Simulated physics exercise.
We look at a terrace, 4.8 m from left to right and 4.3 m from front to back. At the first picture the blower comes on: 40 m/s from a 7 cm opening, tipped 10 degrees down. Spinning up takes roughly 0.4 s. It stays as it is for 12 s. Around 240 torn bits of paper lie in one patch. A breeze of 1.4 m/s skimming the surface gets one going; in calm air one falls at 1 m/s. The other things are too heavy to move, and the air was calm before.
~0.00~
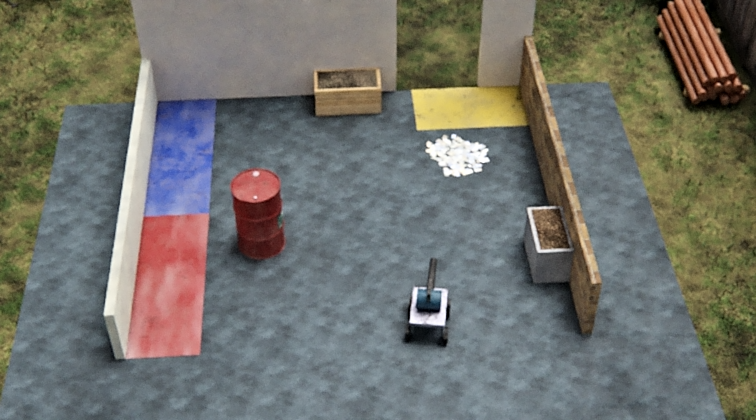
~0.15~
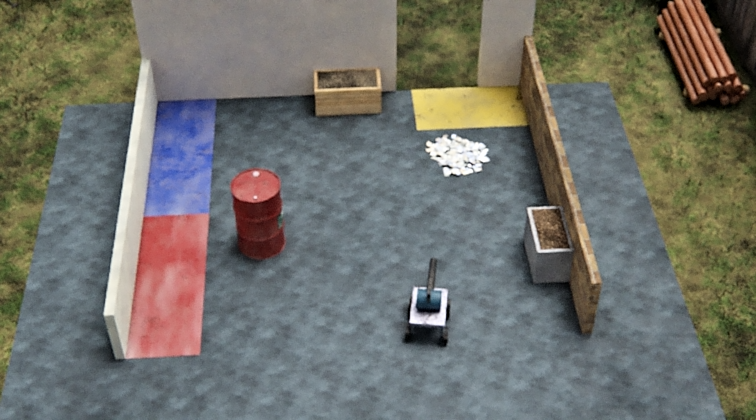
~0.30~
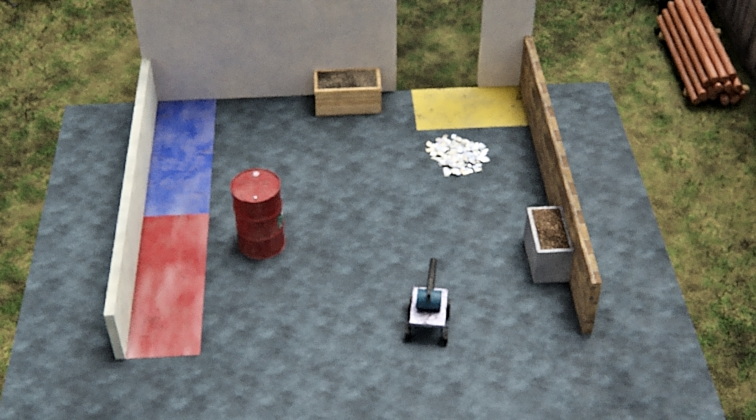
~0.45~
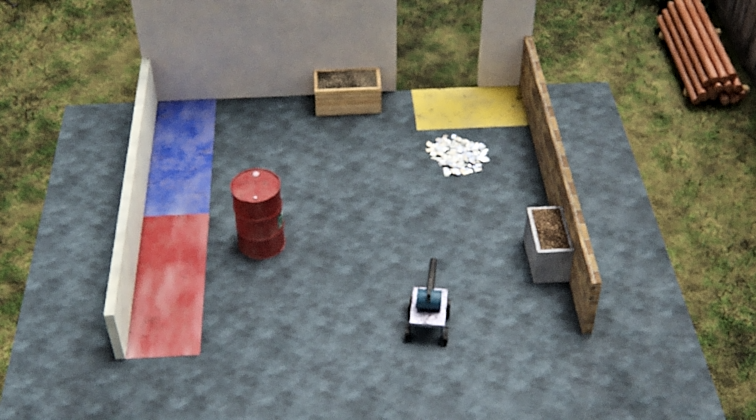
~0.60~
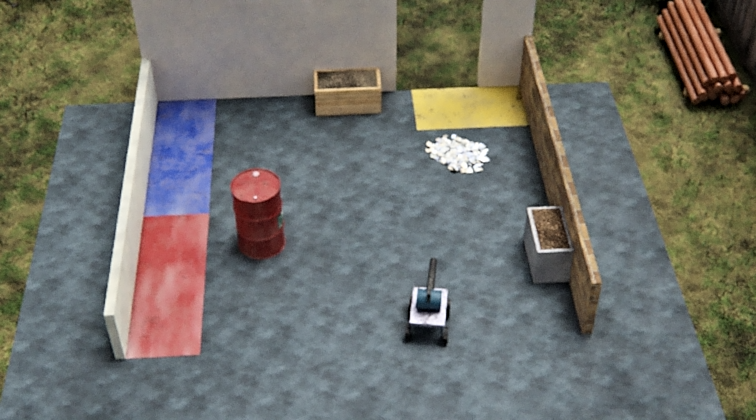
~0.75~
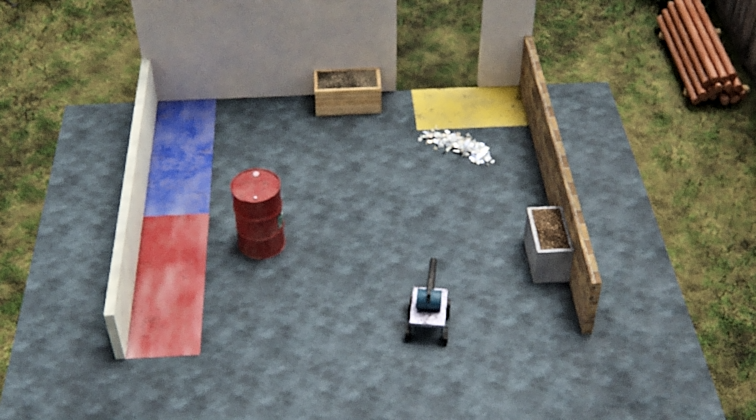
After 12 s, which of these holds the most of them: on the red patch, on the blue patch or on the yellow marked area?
It is yellow that takes the most.
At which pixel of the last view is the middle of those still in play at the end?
At about (522, 94).
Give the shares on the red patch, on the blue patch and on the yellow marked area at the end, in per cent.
About 0 % red, 0 % blue, 40 % yellow.
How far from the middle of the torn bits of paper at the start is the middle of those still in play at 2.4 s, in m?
About 1.6 m.
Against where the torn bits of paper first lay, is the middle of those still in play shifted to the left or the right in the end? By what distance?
Towards the right, some 1.0 m.
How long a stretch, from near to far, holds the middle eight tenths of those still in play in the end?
Roughly 0.4 m.
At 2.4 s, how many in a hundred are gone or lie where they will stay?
Near 60 %.
After 2.4 s the count stands so, 0 % are on the blue patch, 45 % on the yellow marked area and 0 % on the red patch; the middle of those still in play is near (517, 92).
After 3.8 s the count stands so, 0 % are on the blue patch, 45 % on the yellow marked area and 0 % on the red patch; the middle of those still in play is near (521, 91).
After 6.6 s the count stands so, 0 % are on the blue patch, 45 % on the yellow marked area and 0 % on the red patch; the middle of those still in play is near (521, 93).
After 12.0 s, at the end, 0 % are on the blue patch, 45 % on the yellow marked area and 0 % on the red patch; the middle of those still in play is near (522, 94).
